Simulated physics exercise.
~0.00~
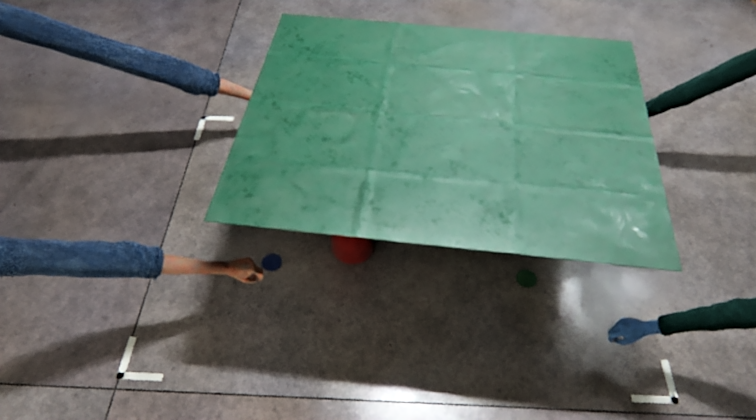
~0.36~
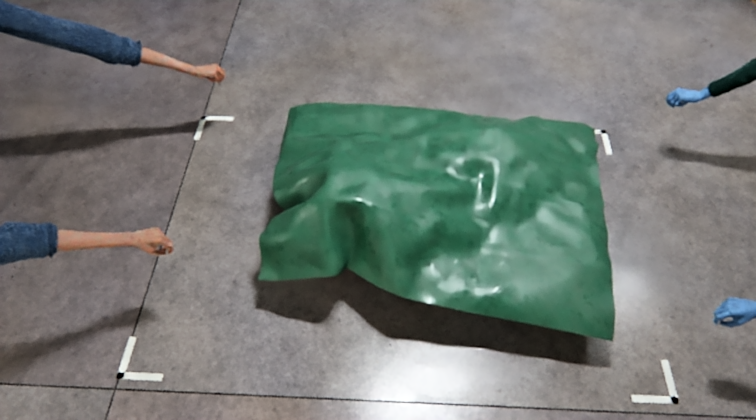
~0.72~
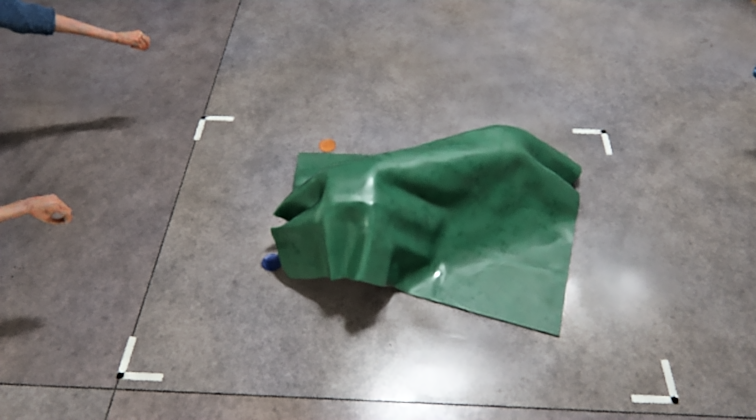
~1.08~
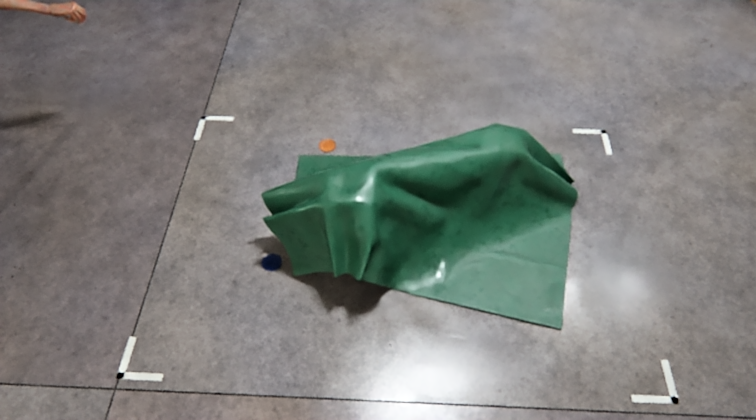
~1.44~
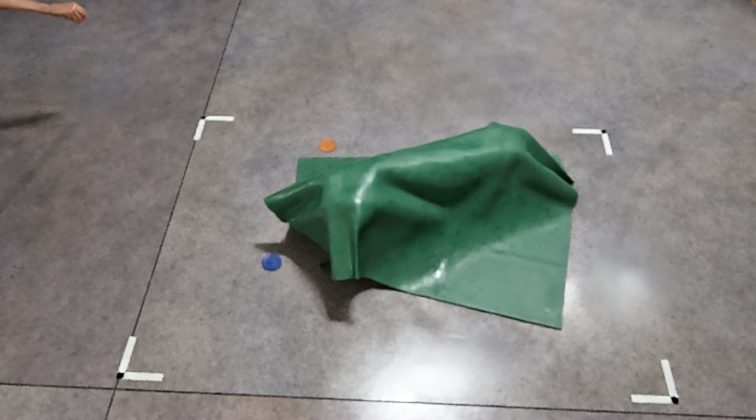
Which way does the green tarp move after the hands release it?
The green tarp moves down, coming to rest draped over the objects on the floor.
